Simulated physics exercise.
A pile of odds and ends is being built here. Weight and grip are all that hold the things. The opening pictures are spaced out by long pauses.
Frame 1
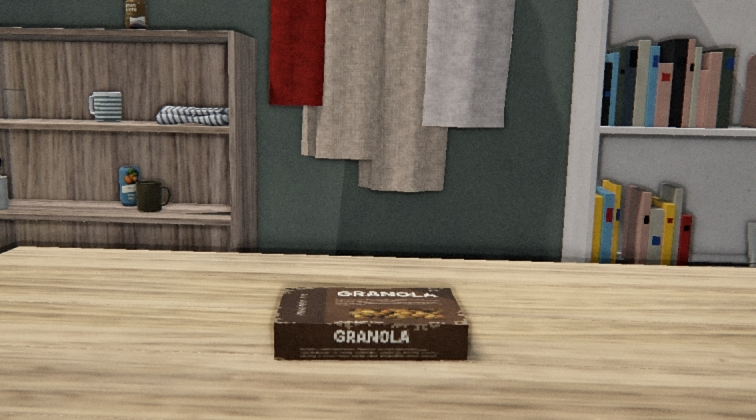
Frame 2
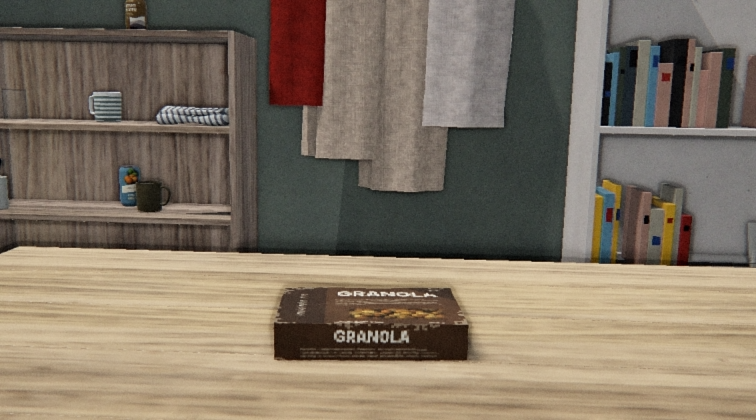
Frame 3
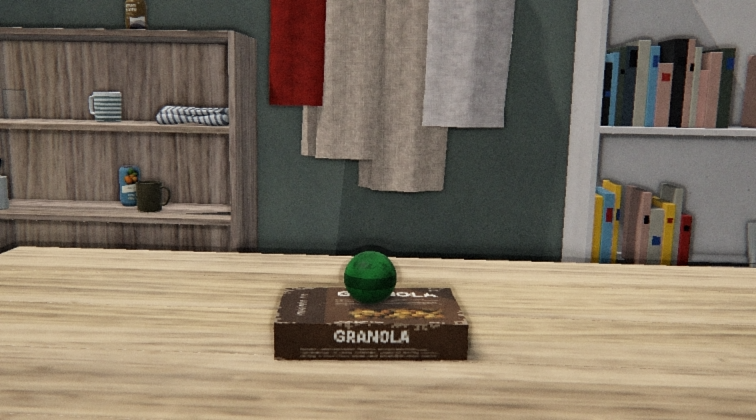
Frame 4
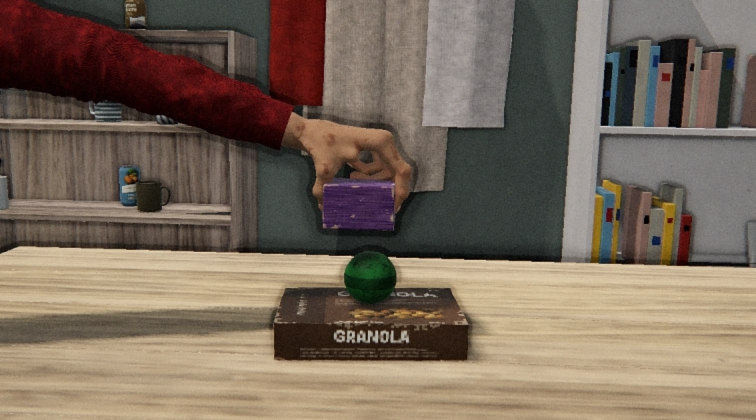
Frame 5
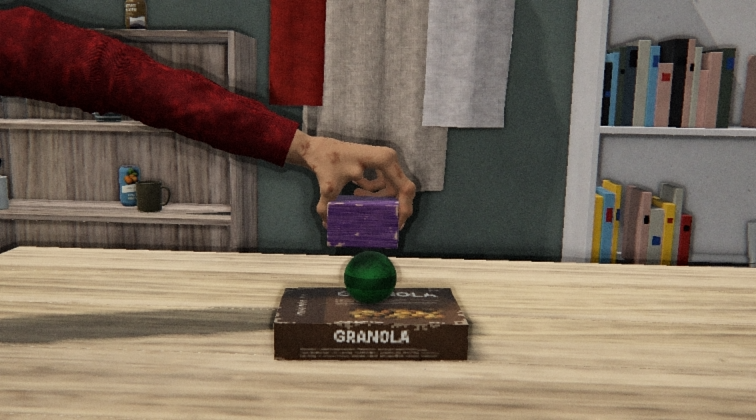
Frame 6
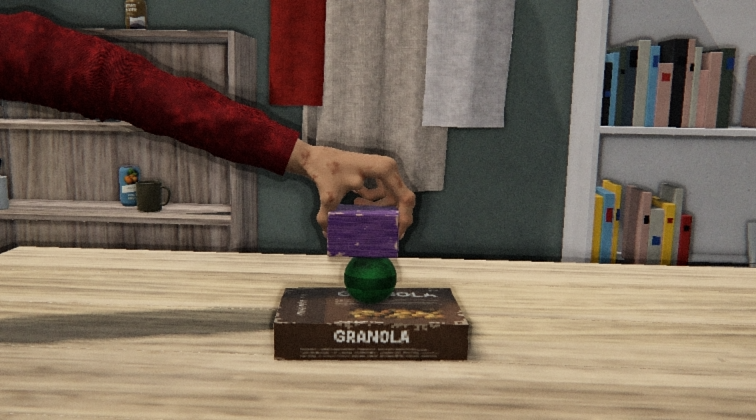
A hand in a red sleeve lowering a purple block onto a green ball resting on a brown granola box.
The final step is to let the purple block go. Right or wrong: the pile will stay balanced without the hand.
Wrong.
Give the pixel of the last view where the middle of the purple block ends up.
It ends up close to (242, 301).
Then, 0.40 s after the last picture, purple block now fallen.
Then, 0.70 s after the last picture, things are still on the move.
Then, 1.20 s after the last picture, nothing new.
At rest, fallen, purple block; the other 2 in place. Seen from the same camera at the end, purple block near (242, 300). The pile gives way.
